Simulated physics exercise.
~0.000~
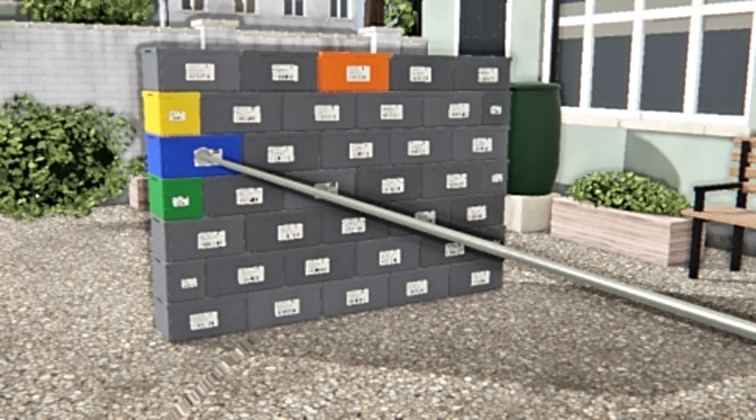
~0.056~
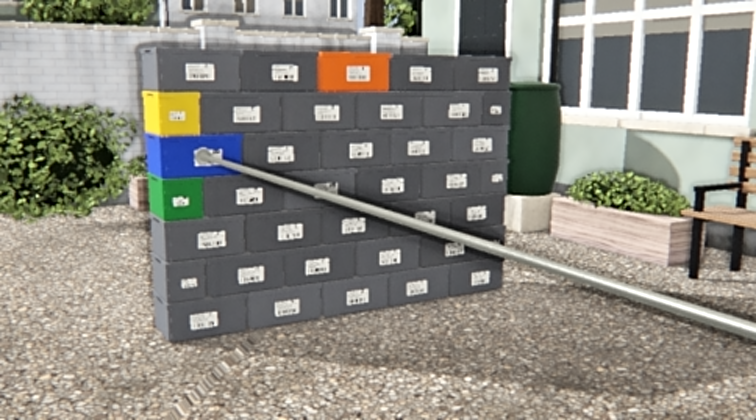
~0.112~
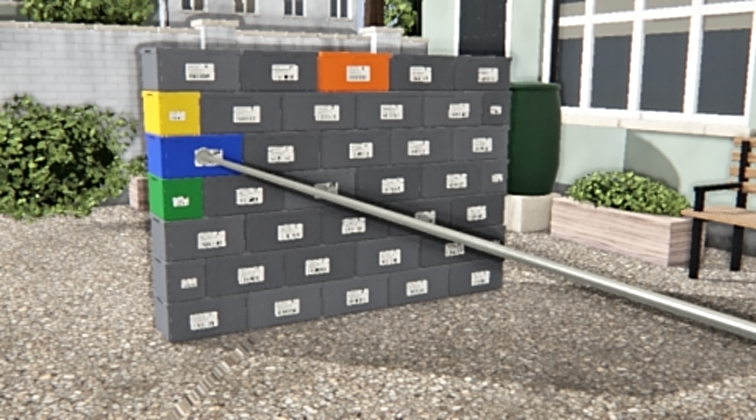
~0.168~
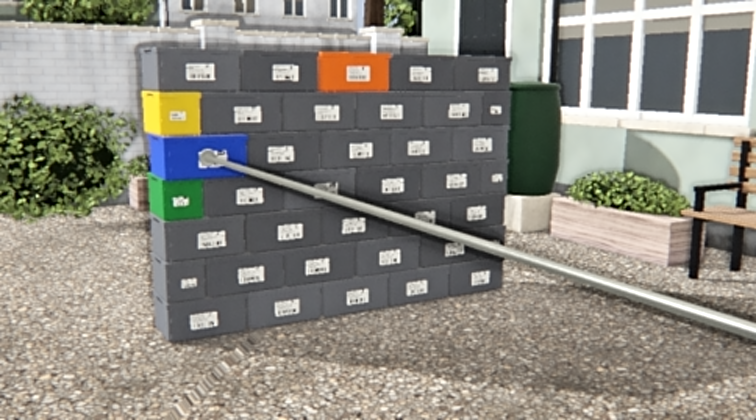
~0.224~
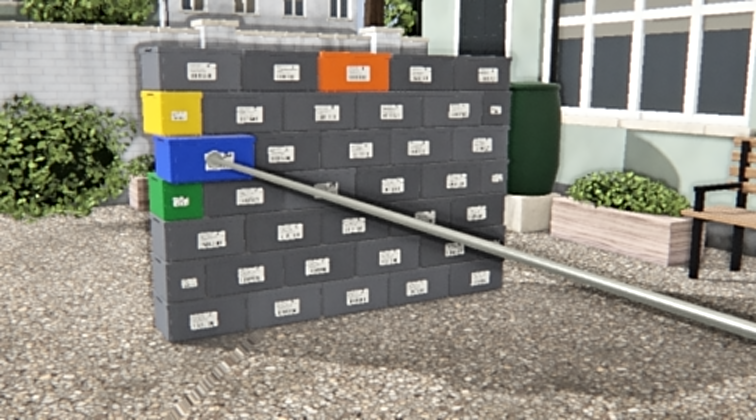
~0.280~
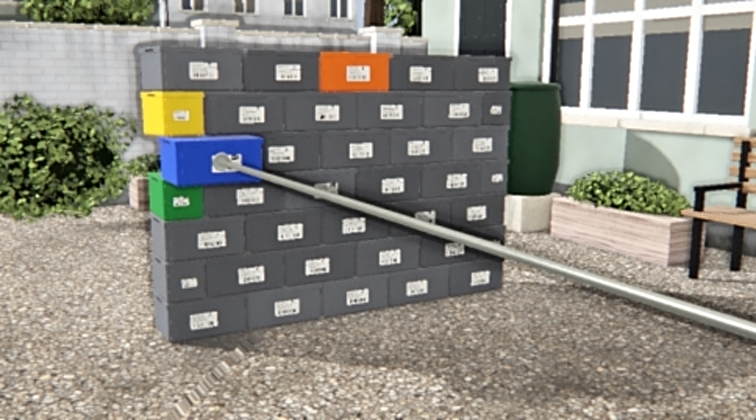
A metal pole draws a blue block out of a stacked grey wall, shifting the yellow block above.
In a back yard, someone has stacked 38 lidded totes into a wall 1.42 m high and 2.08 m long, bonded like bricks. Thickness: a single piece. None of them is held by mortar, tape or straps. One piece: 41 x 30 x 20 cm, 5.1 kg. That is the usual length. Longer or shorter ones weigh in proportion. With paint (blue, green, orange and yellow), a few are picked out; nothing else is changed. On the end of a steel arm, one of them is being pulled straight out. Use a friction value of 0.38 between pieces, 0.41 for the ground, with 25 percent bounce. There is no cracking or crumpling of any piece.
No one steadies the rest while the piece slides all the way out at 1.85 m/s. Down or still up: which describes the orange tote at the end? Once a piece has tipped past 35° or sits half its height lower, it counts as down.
Still up.
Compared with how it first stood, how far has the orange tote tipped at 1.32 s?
Angle at that time, about 0 degrees.
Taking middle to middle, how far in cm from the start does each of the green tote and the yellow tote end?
Net displacement (cm, approx.): Green = 0; yellow = 150.
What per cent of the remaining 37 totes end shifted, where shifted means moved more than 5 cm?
10 % shifted.
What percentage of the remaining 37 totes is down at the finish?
Around 10 %.
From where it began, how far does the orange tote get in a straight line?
I'd say close to 0 cm away from its start.
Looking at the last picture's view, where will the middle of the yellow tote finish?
In the final image its middle is around (61, 411).
By 0.46 s, 1 of the 37 other totes down; orange tote unmoved; yellow tote tilted 35°, 12 cm lower.
By 0.82 s, 3 of the 37 other totes down; orange tote unmoved; yellow tote on its side.
When it is over (2.4 s), 3 of the 37 other totes down; orange tote unmoved; yellow tote on its side; green tote unmoved. In pixels of the last frame, middles, orange tote near (345, 72), yellow tote near (61, 411).
